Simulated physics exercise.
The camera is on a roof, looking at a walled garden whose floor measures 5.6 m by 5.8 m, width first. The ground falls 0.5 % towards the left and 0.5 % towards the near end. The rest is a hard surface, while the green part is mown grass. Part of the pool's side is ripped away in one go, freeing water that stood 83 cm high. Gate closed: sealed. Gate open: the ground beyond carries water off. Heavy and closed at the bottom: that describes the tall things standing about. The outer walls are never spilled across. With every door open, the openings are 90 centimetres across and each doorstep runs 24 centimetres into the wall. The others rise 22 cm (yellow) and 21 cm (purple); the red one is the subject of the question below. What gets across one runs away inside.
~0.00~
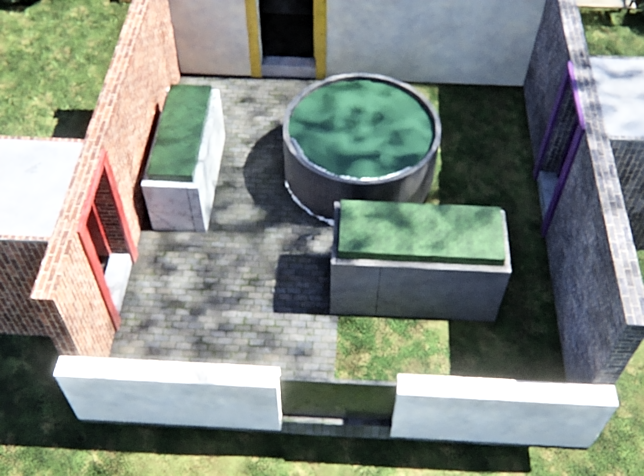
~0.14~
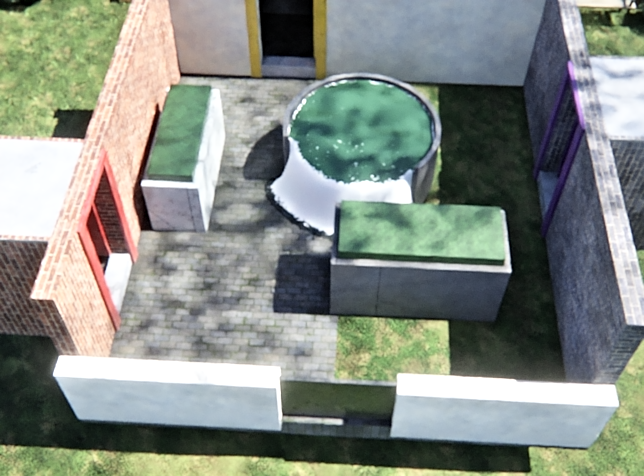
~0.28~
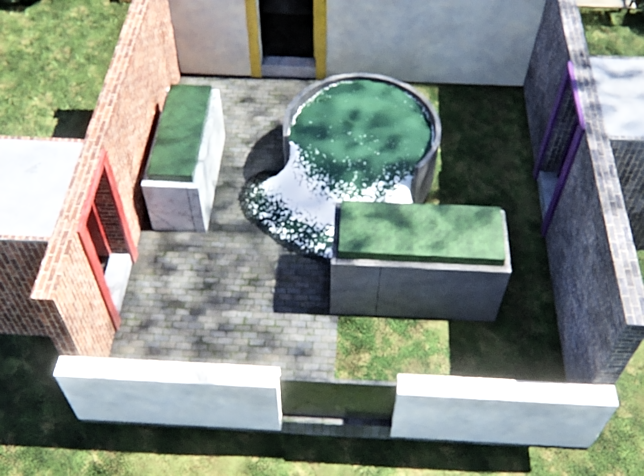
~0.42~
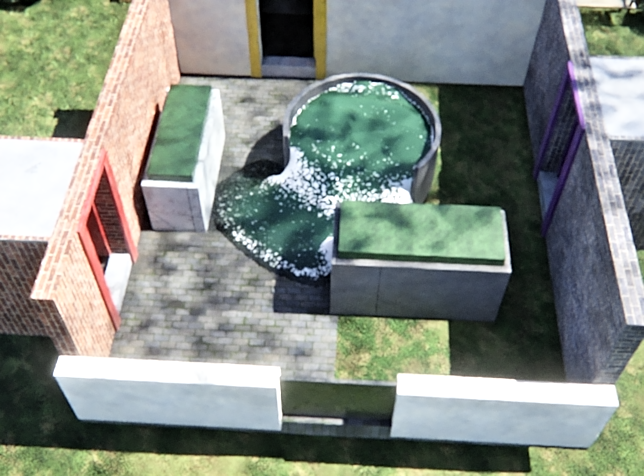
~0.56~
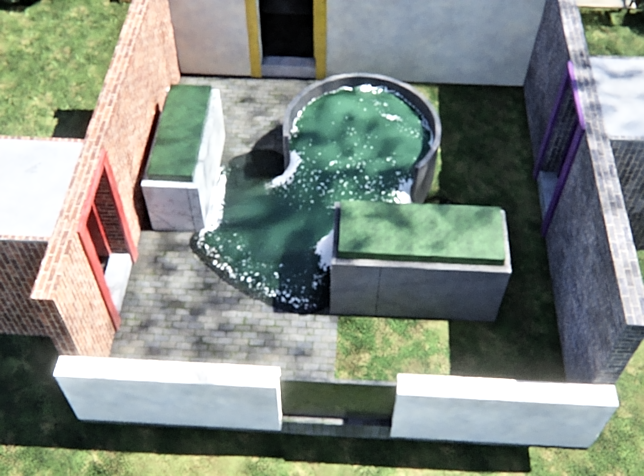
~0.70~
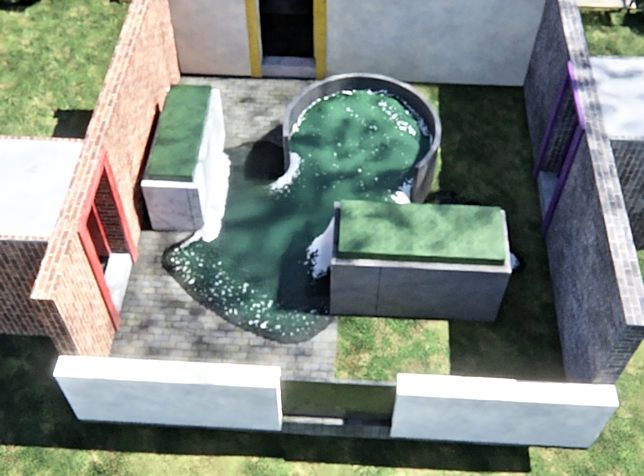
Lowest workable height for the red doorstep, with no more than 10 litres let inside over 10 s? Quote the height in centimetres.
I would say 30 cm.
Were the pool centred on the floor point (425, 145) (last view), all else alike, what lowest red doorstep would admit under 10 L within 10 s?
A height near 24 cm.
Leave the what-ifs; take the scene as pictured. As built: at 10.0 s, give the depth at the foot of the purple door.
Depth: Near 9.0 cm.
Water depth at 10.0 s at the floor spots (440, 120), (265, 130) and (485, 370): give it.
First spot about 11 cm, second about 8 cm, third about 11 cm.
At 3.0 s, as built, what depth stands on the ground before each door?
Red door: 28 cm; yellow door: 4 cm; purple door: 14 cm.
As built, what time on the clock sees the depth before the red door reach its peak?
It peaks at about 2.4 s.
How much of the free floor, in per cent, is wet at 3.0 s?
Wet: Close to 85 %.
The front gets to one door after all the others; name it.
Last door: Yellow.
After 1.4 s water covers 45 % of the floor, deepest (55 cm) near (101, 392); 18 cm at the red door, 0 litres in over its 21 cm doorstep.
After 3.0 s water covers 85 % of the floor, deepest (29 cm) near (183, 283); 28 cm at the red door, 49 litres in over its 21 cm doorstep.
After 10.0 s water covers 100 % of the floor, deepest (18 cm) near (101, 392); 14 cm at the red door, 61 litres in over its 21 cm doorstep.
At the red door as built, the water arrived by 1.0 s and peaked near 34 cm at 2.4 s.
Run again over the same 10 s with other heights there, 20 litres in over 27 cm, 1 litre over 36.5 cm. The limit of 10 litres is kept from about 30 cm up.
